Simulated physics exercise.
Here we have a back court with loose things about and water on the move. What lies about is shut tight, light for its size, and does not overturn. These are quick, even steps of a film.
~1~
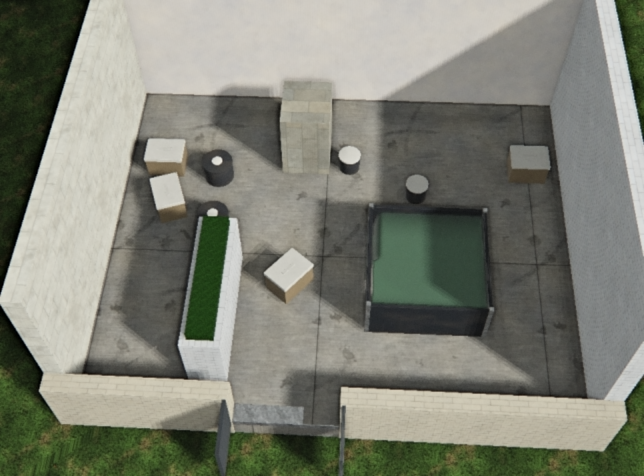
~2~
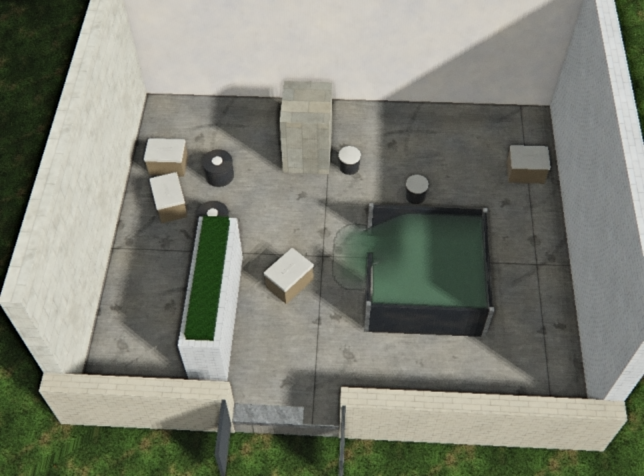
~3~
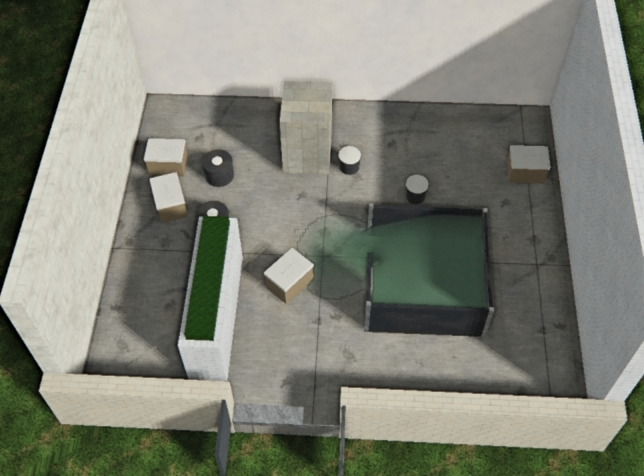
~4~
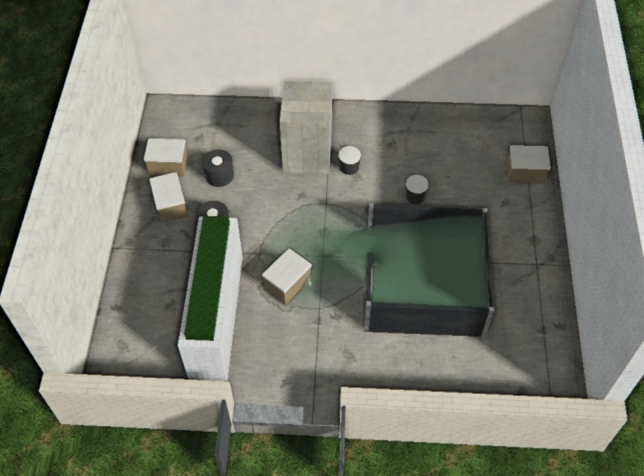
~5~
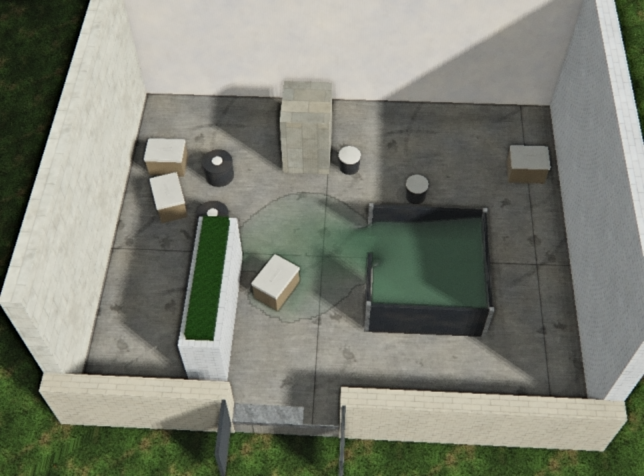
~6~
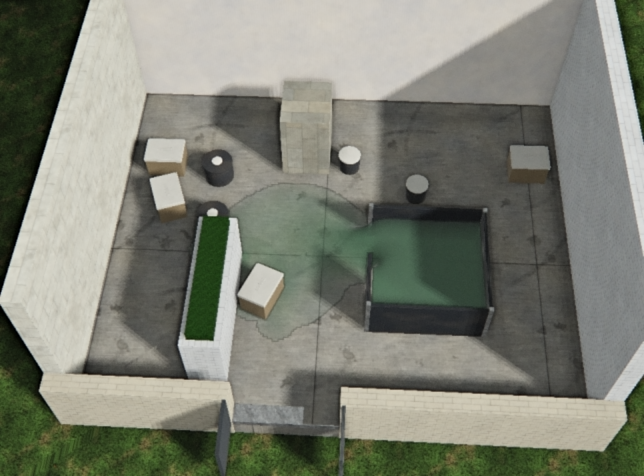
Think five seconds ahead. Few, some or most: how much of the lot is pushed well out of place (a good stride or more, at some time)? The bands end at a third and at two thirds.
It is one to two thirds.
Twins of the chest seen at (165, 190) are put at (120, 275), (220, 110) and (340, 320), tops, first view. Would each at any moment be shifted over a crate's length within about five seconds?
As listed: That far or more, that far or more, no.
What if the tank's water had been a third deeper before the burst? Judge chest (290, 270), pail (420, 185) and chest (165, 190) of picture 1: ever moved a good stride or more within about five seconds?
In turn: Swept aside, no, moved that far.
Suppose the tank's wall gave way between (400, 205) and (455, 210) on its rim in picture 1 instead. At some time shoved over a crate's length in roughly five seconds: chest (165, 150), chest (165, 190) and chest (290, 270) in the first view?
In turn: No, no, under that.
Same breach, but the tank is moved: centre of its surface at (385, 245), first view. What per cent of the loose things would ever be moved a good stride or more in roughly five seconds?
About 50 per cent.
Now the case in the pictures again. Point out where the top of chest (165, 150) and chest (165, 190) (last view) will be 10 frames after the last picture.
Near (150, 112) and (129, 182).
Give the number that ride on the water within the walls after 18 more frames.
4 of them.
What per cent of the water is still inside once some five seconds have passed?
Some 90 per cent.
A moment on, 1 of 8 are well off their spots; 0 afloat.
Next, 5 of 8 are well off their spots; 2 afloat.
Later, 5 of 8 are well off their spots; 4 afloat.
In the end, 5 of 8 are well off their spots, and 5 have been at some point; 3 afloat.
